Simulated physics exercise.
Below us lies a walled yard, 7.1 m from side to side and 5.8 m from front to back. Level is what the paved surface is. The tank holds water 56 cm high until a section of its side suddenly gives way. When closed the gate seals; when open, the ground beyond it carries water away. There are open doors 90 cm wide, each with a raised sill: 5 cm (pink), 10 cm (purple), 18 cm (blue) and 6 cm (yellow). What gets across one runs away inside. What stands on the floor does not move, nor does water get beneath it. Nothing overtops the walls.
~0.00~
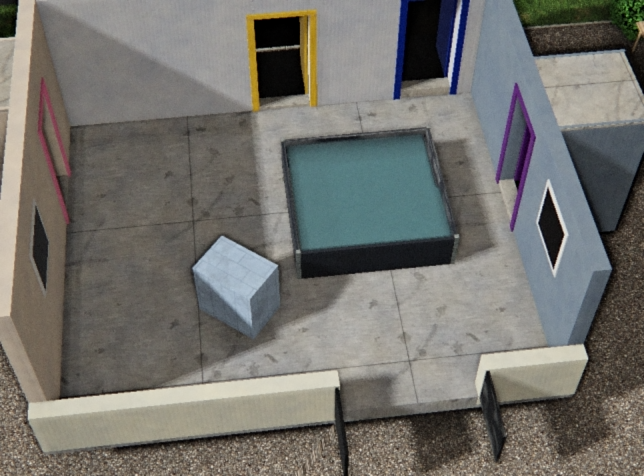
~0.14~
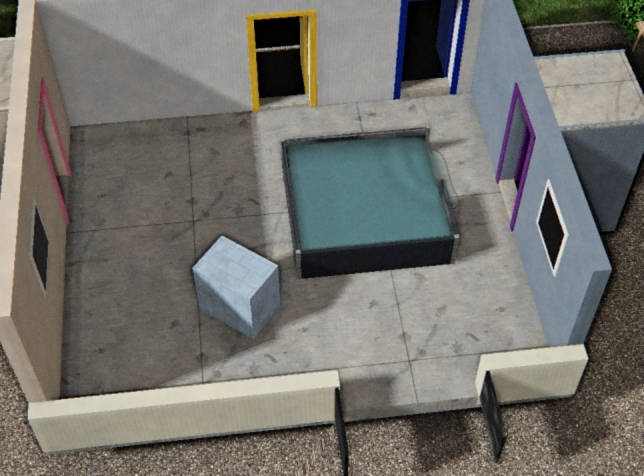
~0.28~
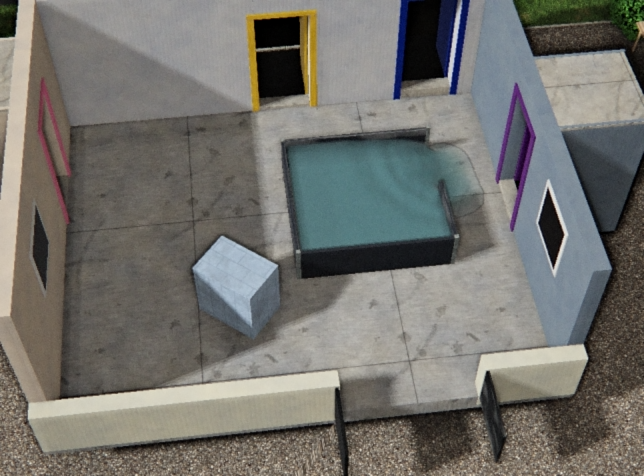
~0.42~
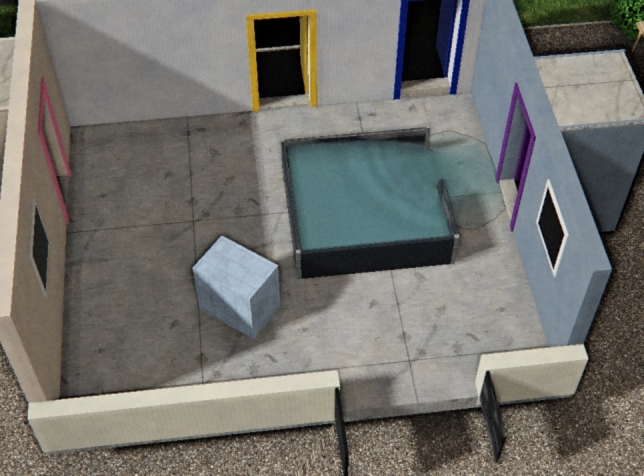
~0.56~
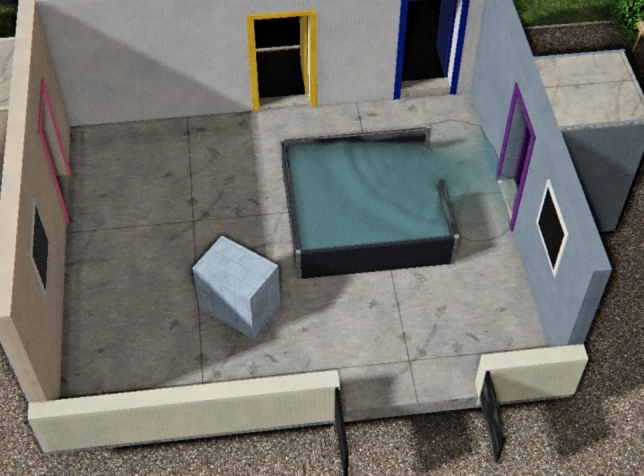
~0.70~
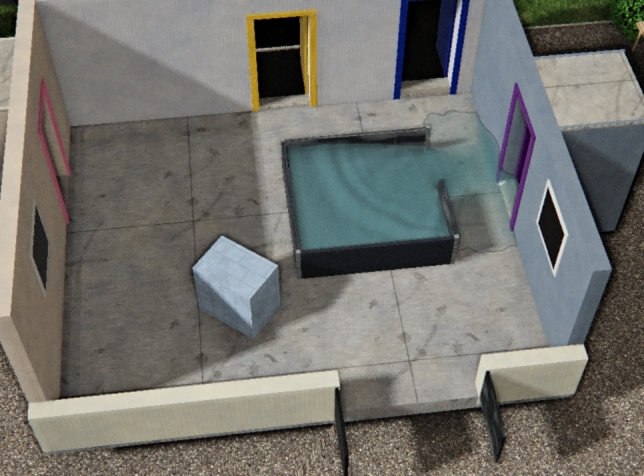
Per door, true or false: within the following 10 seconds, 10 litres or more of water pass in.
Pink door: True. Purple door: True. Blue door: True. Yellow door: False.
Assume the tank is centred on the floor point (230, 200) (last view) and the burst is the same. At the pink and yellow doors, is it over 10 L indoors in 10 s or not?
Well, pink ends up inside the mark and yellow ends up inside the mark.
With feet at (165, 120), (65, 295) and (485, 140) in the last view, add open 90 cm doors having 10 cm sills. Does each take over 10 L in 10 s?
Per doorway, in order: Insufficient / insufficient / sufficient.
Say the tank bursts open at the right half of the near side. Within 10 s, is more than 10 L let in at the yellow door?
Well, at yellow it would be too little.
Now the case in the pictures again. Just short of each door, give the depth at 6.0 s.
Door by door in cm, pink shows 11, purple shows 14, blue shows 18, yellow shows 4.
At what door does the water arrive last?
Last: Pink.
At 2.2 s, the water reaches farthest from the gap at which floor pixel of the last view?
I'd mark it close to (552, 373).
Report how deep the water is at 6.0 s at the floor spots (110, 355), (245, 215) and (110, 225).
0, 0, 2 cm.
After 1.4 s water covers 10 % of the floor and is deepest (46 cm) near (468, 95); pink door not reached, purple door 23 cm at the sill, 60 L in, blue door 13 cm at the sill, 0 L in, yellow door not reached.
After 2.2 s water covers 20 % of the floor and is deepest (44 cm) near (468, 95); pink door not reached, purple door 24 cm at the sill, 135 L in, blue door 28 cm at the sill, 18 L in, yellow door not reached.
After 3.5 s water covers 40 % of the floor and is deepest (30 cm) near (468, 95); pink door not reached, purple door 19 cm at the sill, 234 L in, blue door 24 cm at the sill, 69 L in, yellow door 5 cm at the sill, 0 L in.
After 6.0 s water covers 65 % of the floor and is deepest (21 cm) near (460, 103); pink door 11 cm at the sill, 20 L in, purple door 14 cm at the sill, 310 L in, blue door 18 cm at the sill, 91 L in, yellow door 4 cm at the sill, 0 L in.
After 10.0 s water covers 90 % of the floor and is deepest (12 cm) near (493, 178); pink door 9 cm at the sill, 64 L in, purple door 9 cm at the sill, 333 L in, blue door 10 cm at the sill, 92 L in, yellow door 3 cm at the sill, 0 L in.
